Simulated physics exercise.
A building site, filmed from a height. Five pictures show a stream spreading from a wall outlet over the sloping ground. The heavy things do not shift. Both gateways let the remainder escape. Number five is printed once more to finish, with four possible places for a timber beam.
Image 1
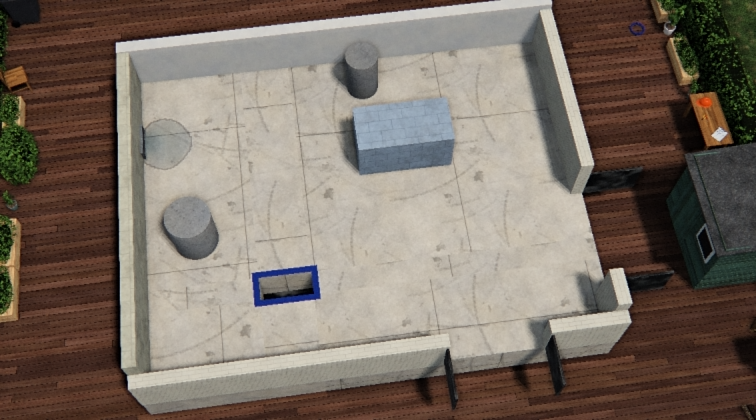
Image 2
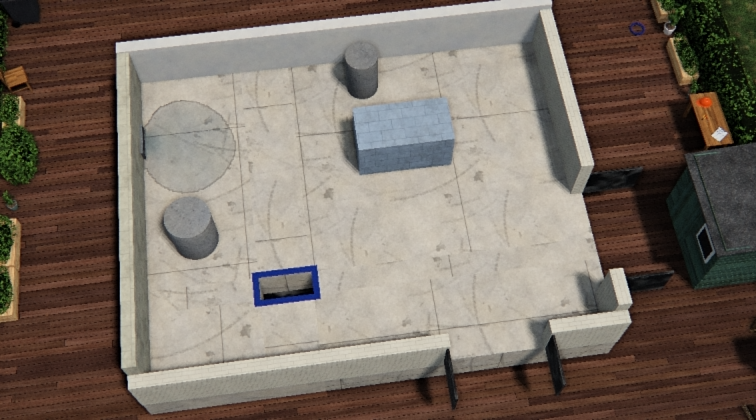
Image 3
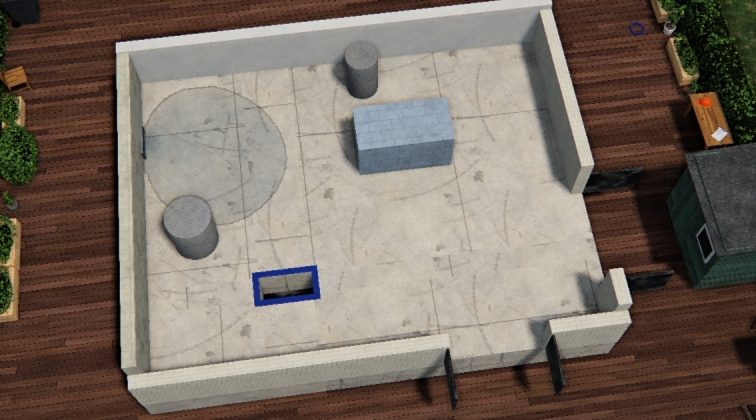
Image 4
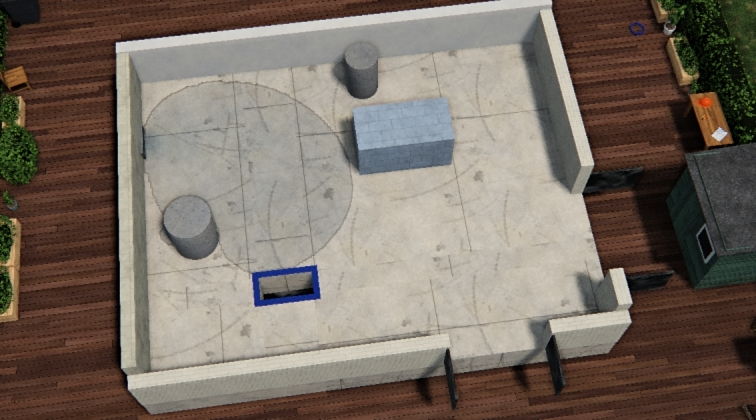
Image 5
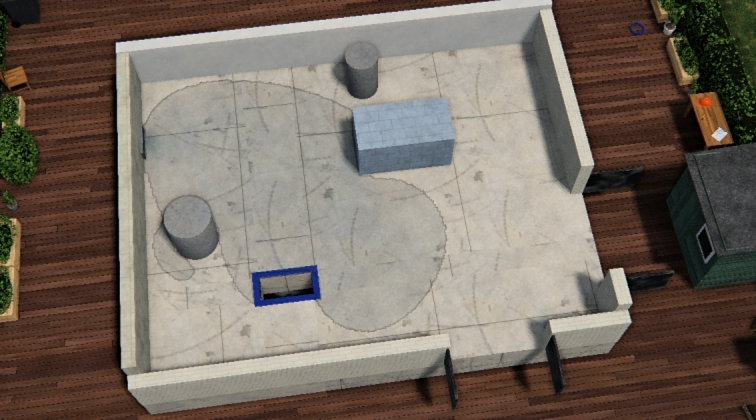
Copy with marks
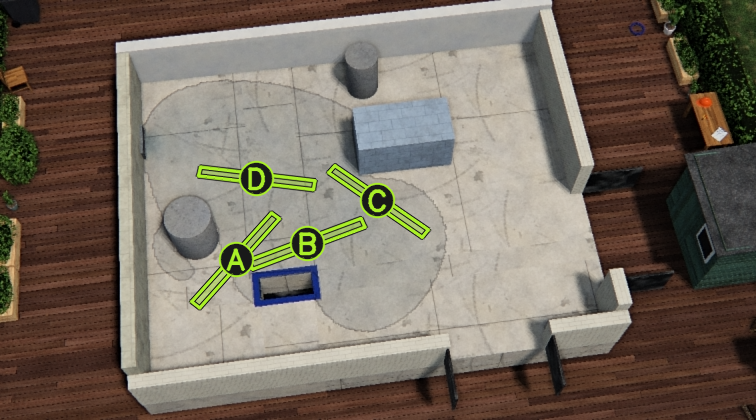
Water spreads from the left wall across the walled floor, around a cylinder, reaching the blue-framed drain.
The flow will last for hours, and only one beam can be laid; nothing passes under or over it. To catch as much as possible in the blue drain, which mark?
Take C.
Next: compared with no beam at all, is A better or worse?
Place A is worse.
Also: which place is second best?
That would be D.
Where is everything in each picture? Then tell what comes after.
In the first frame, outfall at (142, 143); blue drain at (286, 286); open gate at (583, 243); open gate at (494, 342); 2 % of the ground under water, visible out to (183, 134); blue drain still dry.
In the second frame, 5 % of the ground under water, visible out to (221, 171); blue drain still dry.
In the third frame, 12 % of the ground under water, visible out to (283, 149); blue drain still dry.
In the fourth frame, 23 % of the ground under water, visible out to (342, 210); blue drain still dry.
In the fifth frame, 36 % of the ground under water, visible out to (419, 297); blue drain taking water.
In lime, A from (195, 304) to (275, 215); B from (250, 264) to (363, 222); C from (331, 169) to (425, 233); D from (199, 171) to (314, 185).
Choosing A, next to none of the stream goes into the blue drain, about 98 % out by the gates.
Choosing B, about 3 % of the stream goes into the blue drain, about 96 % out by the gates.
Choosing C, about 18 % of the stream goes into the blue drain, about 81 % out by the gates.
Choosing D, about 11 % of the stream goes into the blue drain, about 88 % out by the gates.
